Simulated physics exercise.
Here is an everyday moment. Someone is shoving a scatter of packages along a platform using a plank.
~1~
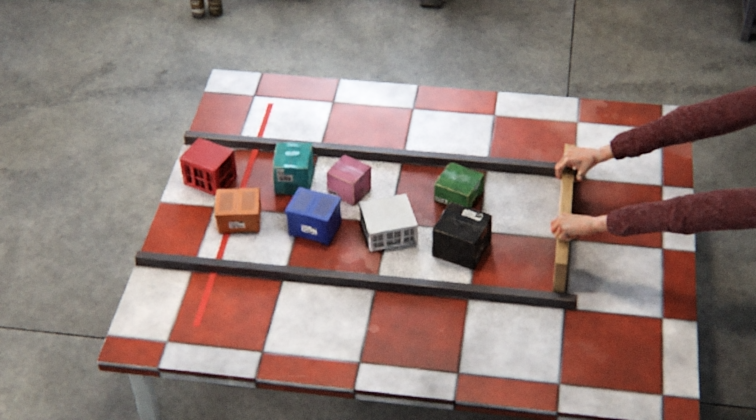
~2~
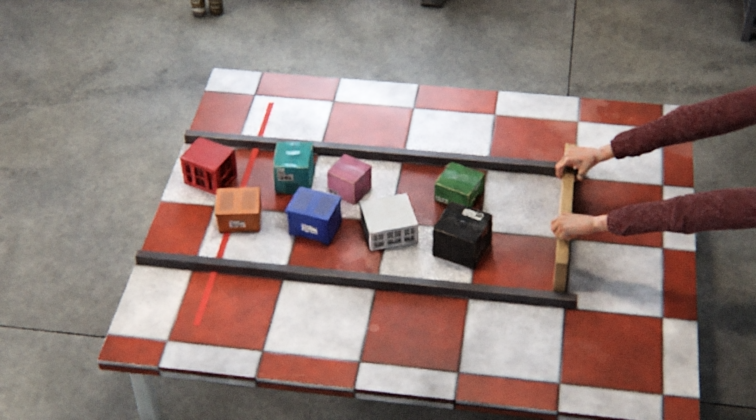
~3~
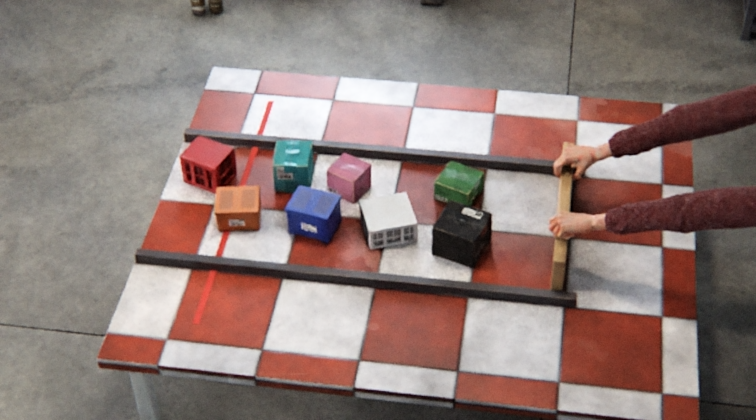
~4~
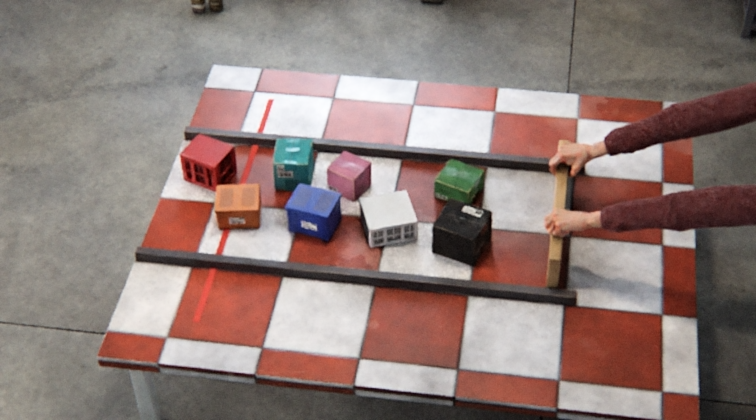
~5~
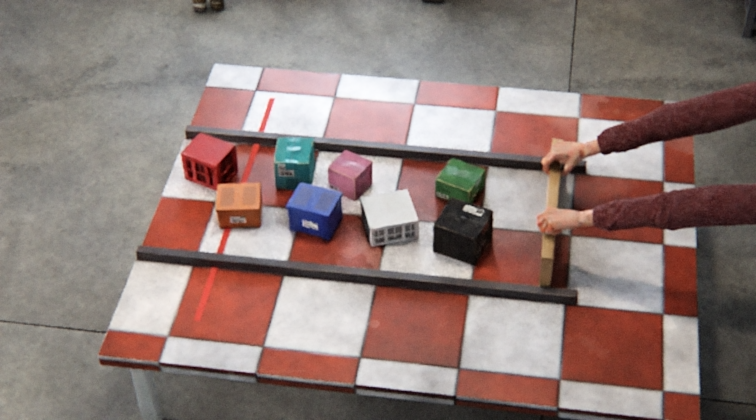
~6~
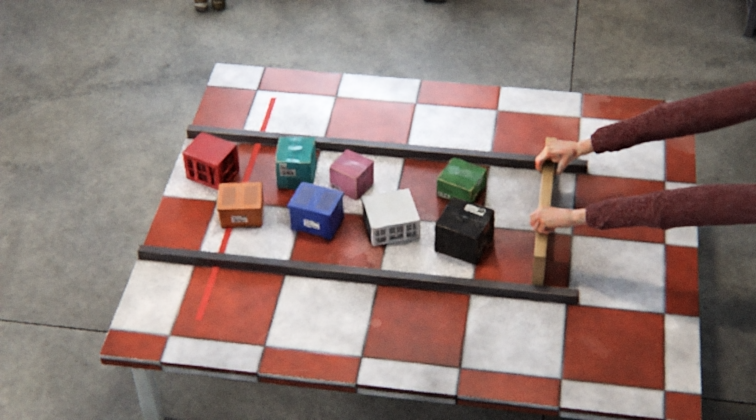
At first, eight colourful boxes sit scattered between two dark rails on a red-and-white checkered table, with two hands holding a wooden plank at the right. The hands then slide the plank a short way left toward the green and black boxes, while the boxes stay practically still.
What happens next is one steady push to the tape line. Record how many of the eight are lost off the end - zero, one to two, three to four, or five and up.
The tally of falls will come to three or else four.
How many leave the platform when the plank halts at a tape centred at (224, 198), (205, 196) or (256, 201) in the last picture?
Down on the ground: 5, 6 and 3.
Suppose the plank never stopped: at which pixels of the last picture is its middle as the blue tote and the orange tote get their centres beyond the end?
Blue tote over the end: About (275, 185). Orange tote over the end: About (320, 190).
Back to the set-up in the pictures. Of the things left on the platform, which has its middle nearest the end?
That one's the white crate.
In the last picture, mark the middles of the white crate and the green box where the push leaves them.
The white crate at (171, 190), the green box at (229, 165).
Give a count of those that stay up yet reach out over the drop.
Expected count: 1.
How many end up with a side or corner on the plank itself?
It's 2 of them.
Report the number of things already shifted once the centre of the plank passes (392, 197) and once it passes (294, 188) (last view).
Respectively 6 and 8.
Soon after, none off yet; red crate at rest near (211, 162); orange tote at rest near (241, 205); turquoise parcel at rest near (296, 163).
Then, none off yet; red crate at rest near (211, 162); orange tote moved about its own width near (179, 199); turquoise parcel moved about its own width near (259, 160).
At rest, the number that fall off is three or four; fallen, blue tote, turquoise parcel, orange tote and red crate.
